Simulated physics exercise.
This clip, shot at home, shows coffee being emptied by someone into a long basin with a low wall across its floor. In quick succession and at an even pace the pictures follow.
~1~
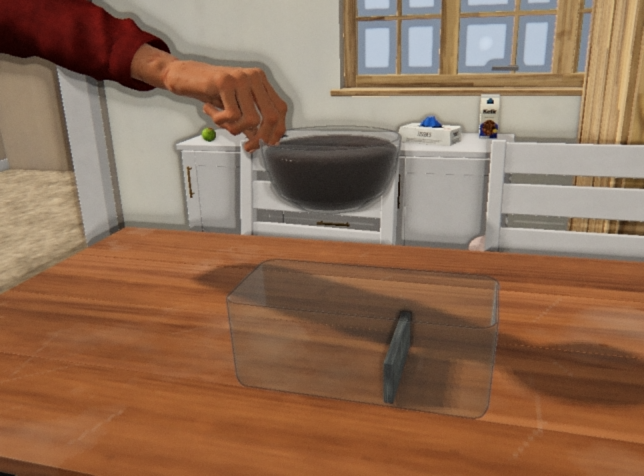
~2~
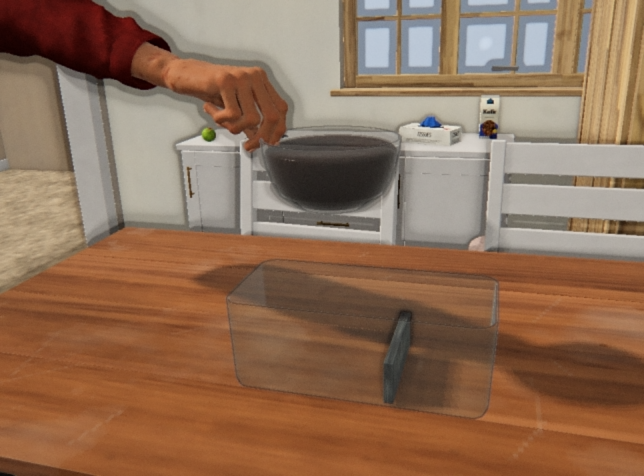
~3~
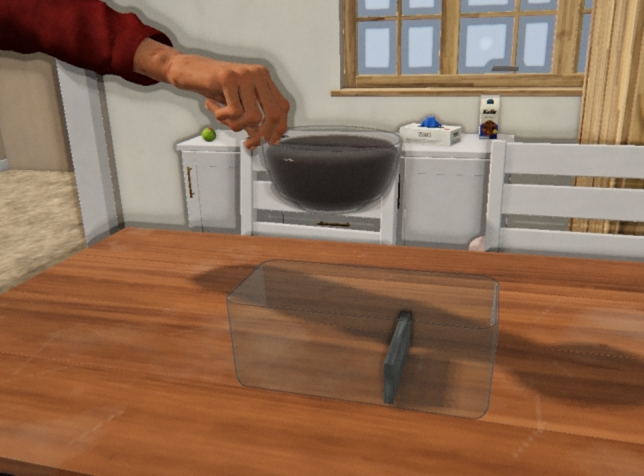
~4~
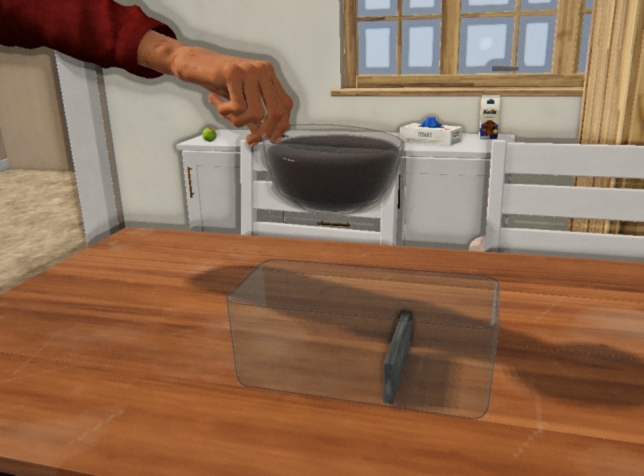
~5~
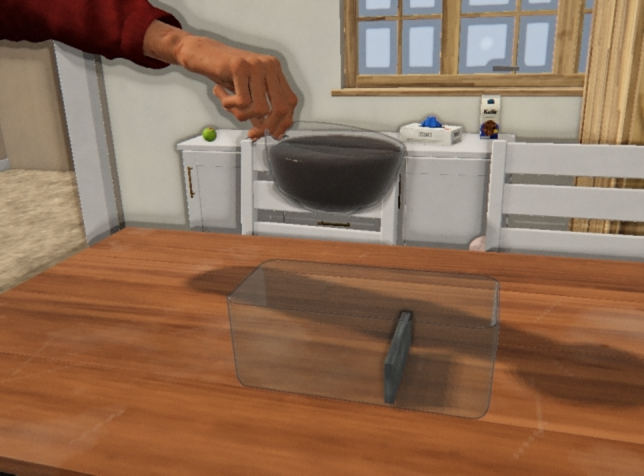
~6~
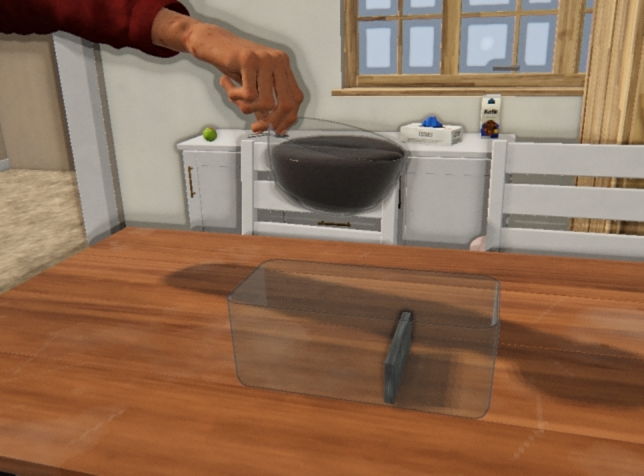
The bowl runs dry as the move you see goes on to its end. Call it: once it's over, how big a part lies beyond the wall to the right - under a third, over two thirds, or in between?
Over two thirds.
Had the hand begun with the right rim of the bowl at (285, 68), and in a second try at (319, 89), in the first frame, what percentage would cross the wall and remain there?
Close to 5 in a hundred, then close to 40 in a hundred.
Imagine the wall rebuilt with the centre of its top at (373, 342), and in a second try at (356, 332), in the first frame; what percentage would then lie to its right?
In order, some 75 and 90 in a hundred.
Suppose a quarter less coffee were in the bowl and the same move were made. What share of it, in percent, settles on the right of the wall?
It comes to around 85 percent.
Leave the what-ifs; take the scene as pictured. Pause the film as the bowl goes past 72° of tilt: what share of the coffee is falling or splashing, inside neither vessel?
I'd say some 35 per cent.
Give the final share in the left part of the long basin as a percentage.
About 25 per cent.
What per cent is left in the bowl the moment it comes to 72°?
It still holds around 40 per cent there.
A moment on, the tilt is 72° and 39 per cent is still to pour, 0 is left of the wall and 25 right of it.
Next, the tilt is 105° and 2 per cent is still to pour, 17 is left of the wall and 75 right of it.
Then the tilt is 110° and 0 per cent is still to pour, 23 is left of the wall and 76 right of it.
Later the tilt is 110° and 0 per cent is still to pour, 23 is left of the wall and 76 right of it.
At rest 23 per cent lies left of the wall, 76 right of it and 1 outside.
